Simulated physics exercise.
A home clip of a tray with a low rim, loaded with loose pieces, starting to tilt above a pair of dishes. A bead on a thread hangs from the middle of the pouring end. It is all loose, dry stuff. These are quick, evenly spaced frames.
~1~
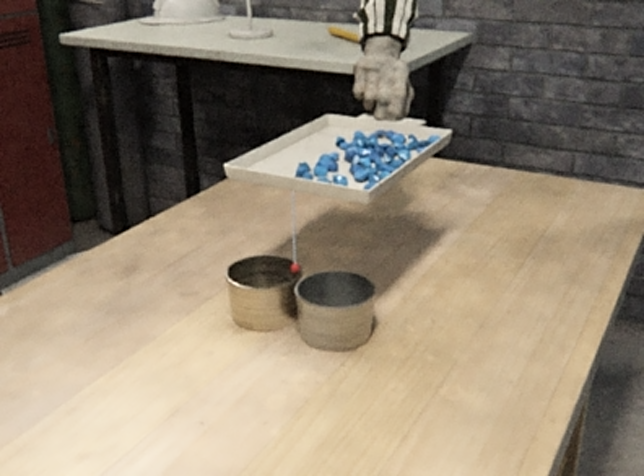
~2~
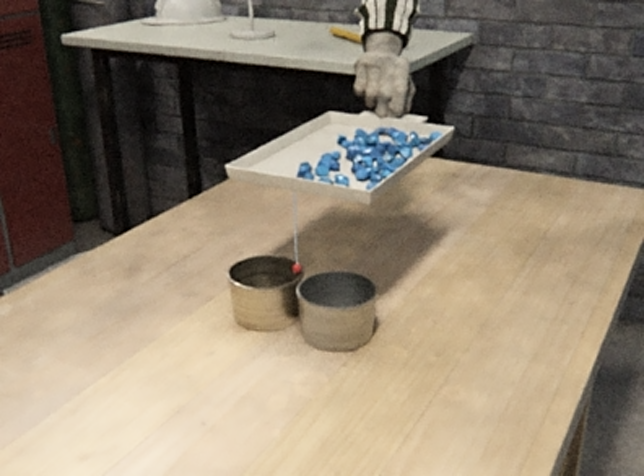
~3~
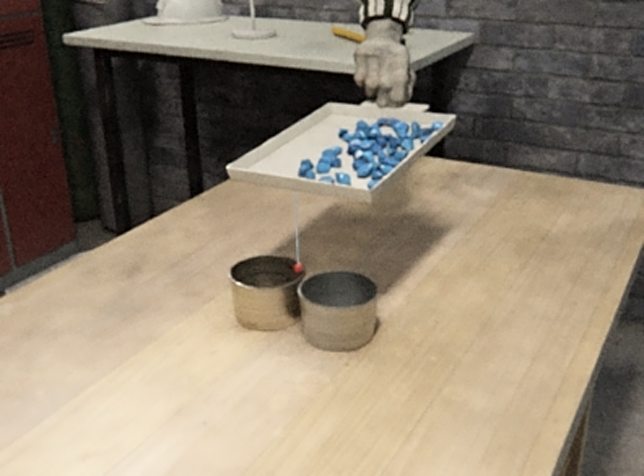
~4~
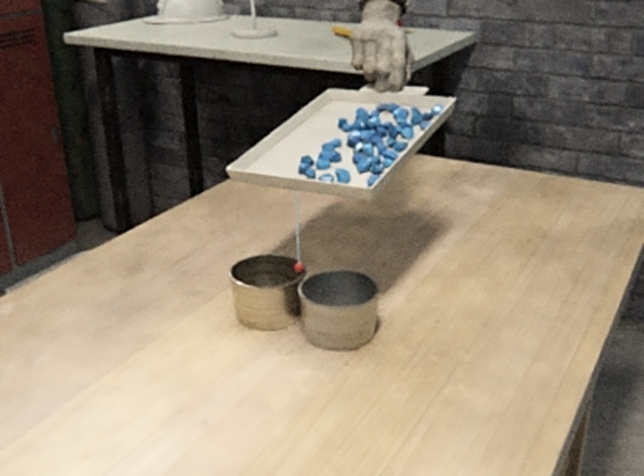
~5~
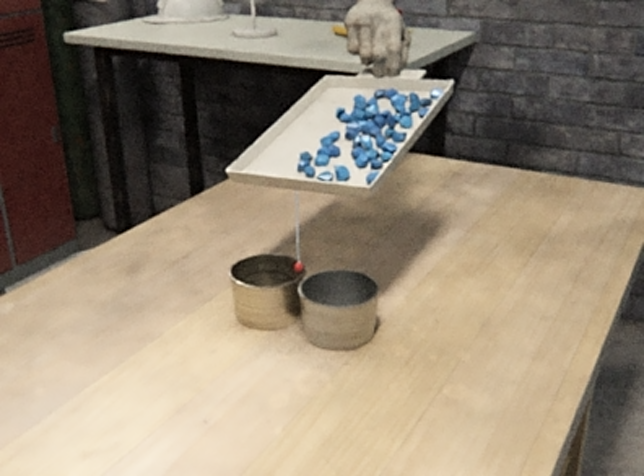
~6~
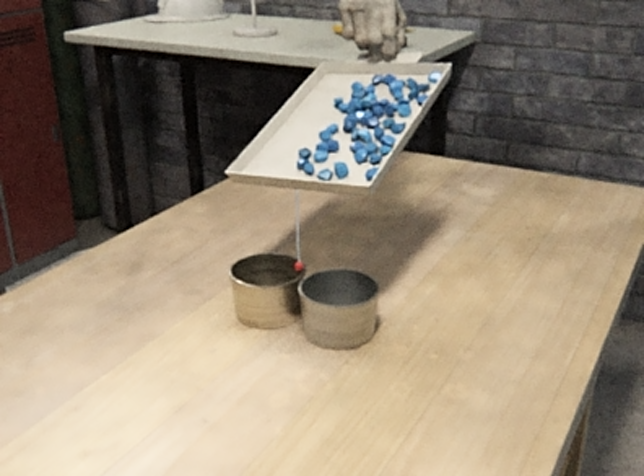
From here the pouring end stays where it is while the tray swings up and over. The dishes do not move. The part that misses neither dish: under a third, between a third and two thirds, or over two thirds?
They take under a third between them.
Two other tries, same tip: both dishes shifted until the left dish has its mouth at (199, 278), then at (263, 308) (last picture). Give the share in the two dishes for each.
Near 70 % and 30 %.
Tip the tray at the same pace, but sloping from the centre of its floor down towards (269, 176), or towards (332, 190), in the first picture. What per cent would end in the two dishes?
In turn 50 and 30 in a hundred.
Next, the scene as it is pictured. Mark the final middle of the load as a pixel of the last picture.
Around (236, 335).
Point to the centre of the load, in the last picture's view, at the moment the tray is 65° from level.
Roughly at (284, 166).
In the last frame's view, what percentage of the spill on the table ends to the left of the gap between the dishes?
Roughly 100 in a hundred.
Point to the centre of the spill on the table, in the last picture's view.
Roughly at (220, 344).
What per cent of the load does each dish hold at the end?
The left dish has 20 per cent, the right dish has 0.
Shortly afterwards, tray tipped steeply; all but a few on the tray; only a few in the air.
Next, tray tipped past a quarter turn; near a third on the tray; only a few in the left dish; near a third outside both; near a quarter in the air.
Some moments later, tray tipped past a quarter turn; near a quarter in the left dish; the bulk outside both.
In the end, tray tipped past a quarter turn; none at all in the right dish; near a quarter in the left dish; the bulk outside both.
